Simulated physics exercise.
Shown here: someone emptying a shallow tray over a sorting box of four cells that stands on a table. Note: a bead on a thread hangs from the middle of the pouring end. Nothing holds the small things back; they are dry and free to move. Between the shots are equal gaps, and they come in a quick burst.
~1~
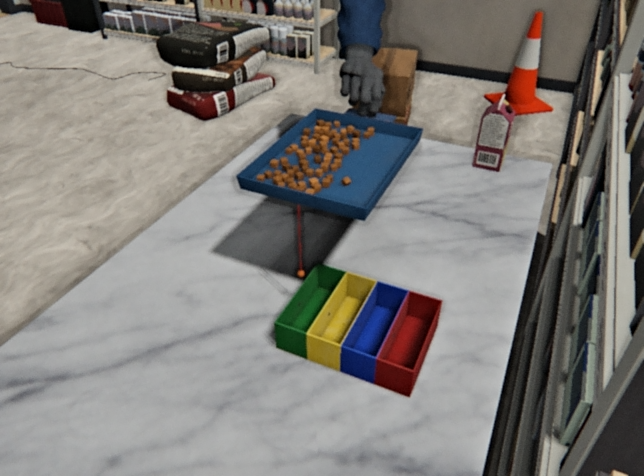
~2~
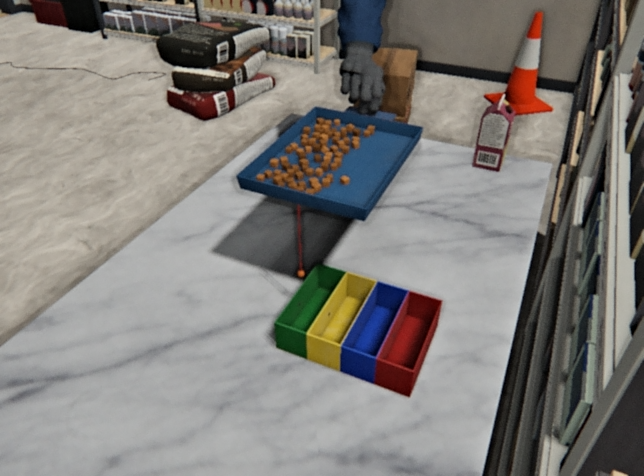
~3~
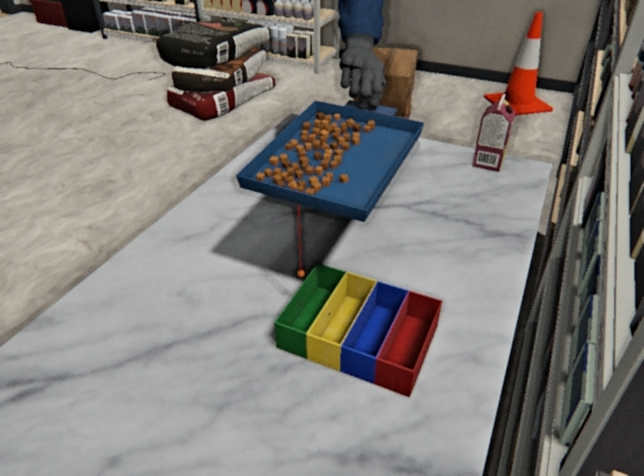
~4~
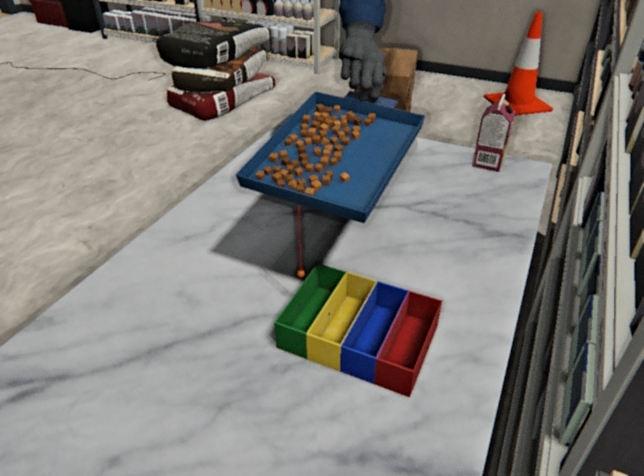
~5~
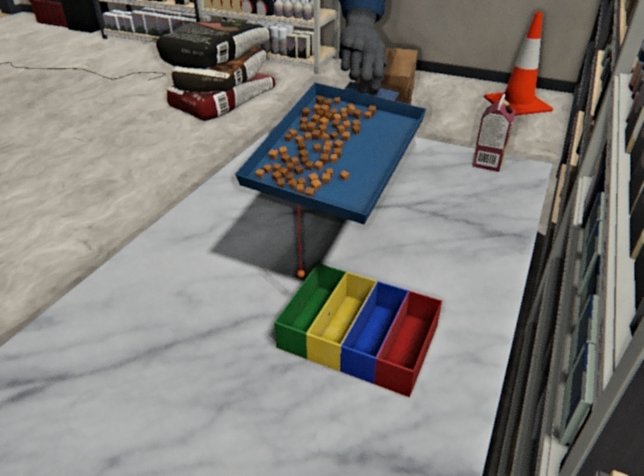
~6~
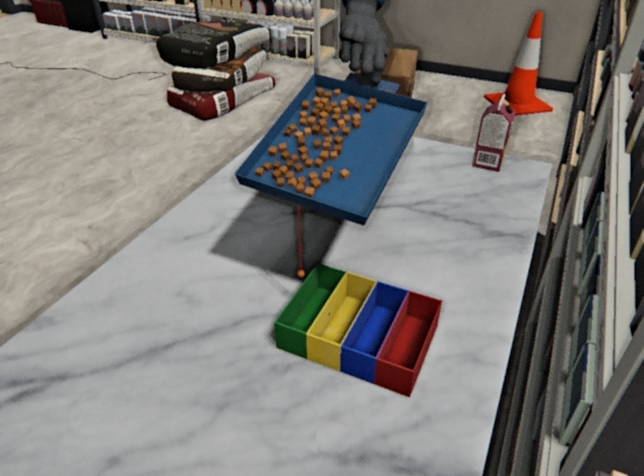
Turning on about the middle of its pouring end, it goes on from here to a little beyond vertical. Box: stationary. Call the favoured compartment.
The yellow compartment is favoured.
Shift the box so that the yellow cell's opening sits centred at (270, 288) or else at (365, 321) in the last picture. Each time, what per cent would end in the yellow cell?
It would be roughly 0 per cent, followed by roughly 20 per cent.
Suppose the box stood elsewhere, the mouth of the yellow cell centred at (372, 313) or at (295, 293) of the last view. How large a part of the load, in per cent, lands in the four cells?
In order: 50 per cent and 80 per cent.
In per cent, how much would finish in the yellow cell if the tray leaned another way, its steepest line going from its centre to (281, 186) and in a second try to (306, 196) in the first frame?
Lab note: Try one about 0 %, try two about 20 %.
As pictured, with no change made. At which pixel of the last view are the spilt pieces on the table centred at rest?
Around (241, 356).
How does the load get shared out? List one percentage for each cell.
The green cell gets about 20, the yellow cell about 40, the blue cell about 10 and the red cell about 0.
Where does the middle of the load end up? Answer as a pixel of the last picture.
Close to (326, 337) in the last view.
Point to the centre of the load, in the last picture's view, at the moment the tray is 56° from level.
Roughly at (321, 185).
Just after the last frame, tray tipped steeply; almost all on the tray; just a few falling or outside the box.
A moment on, tray tipped right over; almost all on the tray; just a few in the blue cell; just a few in the yellow cell.
Further on, tray tipped past a quarter turn; roughly half in the yellow cell; roughly a quarter in the green cell; about a tenth in the blue cell; roughly a quarter falling or outside the box.
When it is over, tray tipped past a quarter turn; roughly half in the yellow cell; roughly a quarter in the green cell; about a tenth in the blue cell; not one in the red cell; roughly a quarter outside the box.
